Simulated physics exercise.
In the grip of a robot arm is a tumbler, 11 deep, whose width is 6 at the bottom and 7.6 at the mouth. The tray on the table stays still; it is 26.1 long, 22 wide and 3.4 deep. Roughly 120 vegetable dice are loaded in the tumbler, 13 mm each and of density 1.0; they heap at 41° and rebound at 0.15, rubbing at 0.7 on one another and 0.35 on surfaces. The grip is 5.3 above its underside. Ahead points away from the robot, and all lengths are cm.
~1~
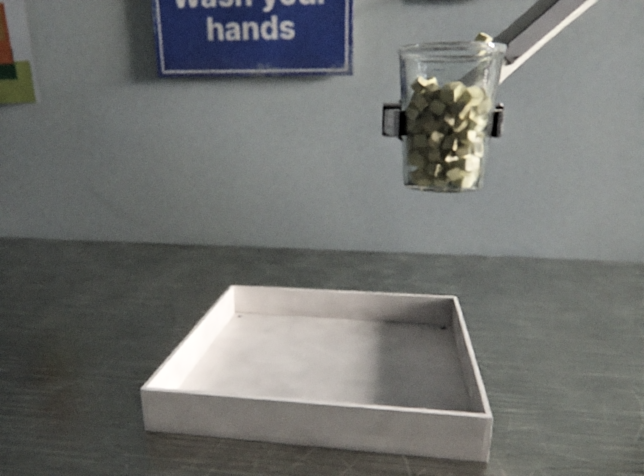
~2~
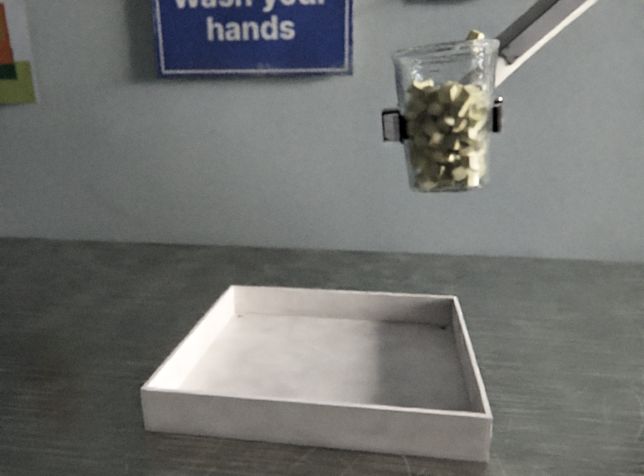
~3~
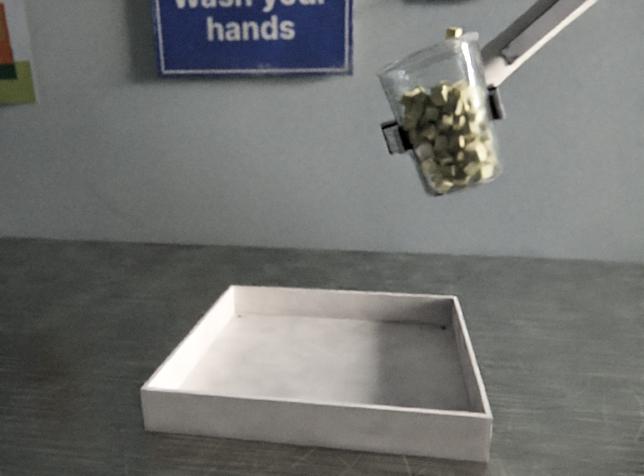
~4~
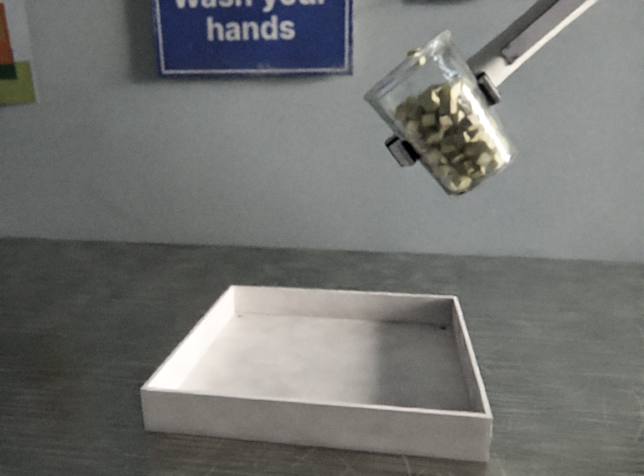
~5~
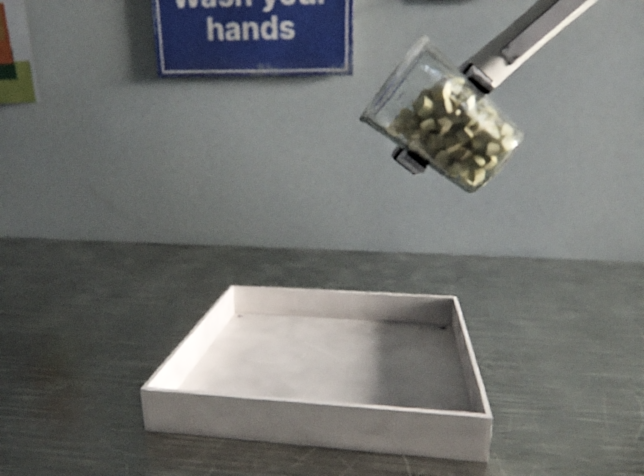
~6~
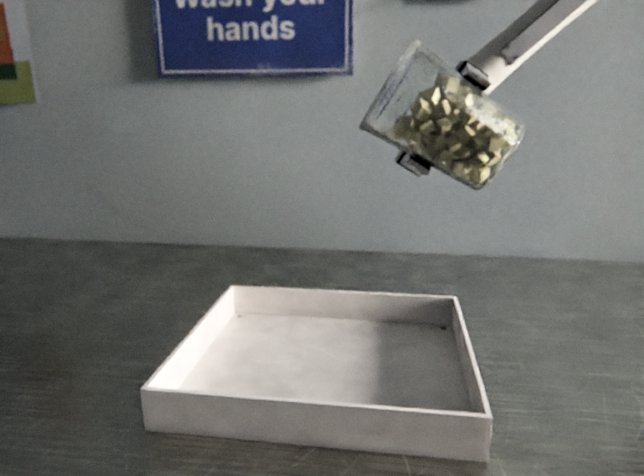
A robotic arm held a clear tumbler packed with pale green diced vegetables above an empty white tray, then tilted it steadily to the left until it leaned well over, the pieces still inside.
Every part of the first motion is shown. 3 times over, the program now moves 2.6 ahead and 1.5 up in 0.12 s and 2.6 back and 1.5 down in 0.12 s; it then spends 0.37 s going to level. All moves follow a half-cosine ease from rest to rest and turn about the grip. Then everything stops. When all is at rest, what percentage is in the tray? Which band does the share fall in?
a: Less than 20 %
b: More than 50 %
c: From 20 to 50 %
a, less than 20 %.
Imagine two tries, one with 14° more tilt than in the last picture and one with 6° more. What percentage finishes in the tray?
They would come to near 35 and 10 per cent.
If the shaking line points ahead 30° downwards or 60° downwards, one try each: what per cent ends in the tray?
Near 0 and 0 percent respectively.
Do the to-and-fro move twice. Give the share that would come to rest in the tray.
I'd expect something close to 5 per cent.
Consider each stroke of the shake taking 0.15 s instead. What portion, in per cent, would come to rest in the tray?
Roughly 0 percent would.
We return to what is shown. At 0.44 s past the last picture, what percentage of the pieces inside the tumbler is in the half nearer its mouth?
I'd guess about 50 percent of it.
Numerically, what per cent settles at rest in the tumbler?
95 %.
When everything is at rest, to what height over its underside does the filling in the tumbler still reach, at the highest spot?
Top of the fill: Near 10.5 cm.
Then, 0.44 s after the last picture, tilted 58° forward, highest piece 27 above the table; 120 in the tumbler, 4 in flight or on a rim.
Then, 0.87 s after the last picture, tilted 37° forward, highest piece 27 above the table; 116 in the tumbler, 8 in the tray.
Then, 1.29 s after the last picture, level, highest piece 29 above the table; 116 in the tumbler, 8 in the tray.
Then, 2.34 s after the last picture, level, highest piece 29 above the table; 116 in the tumbler, 8 in the tray.
Final count, 116 in the tumbler, 8 in the tray. That is 6 % in the tray.
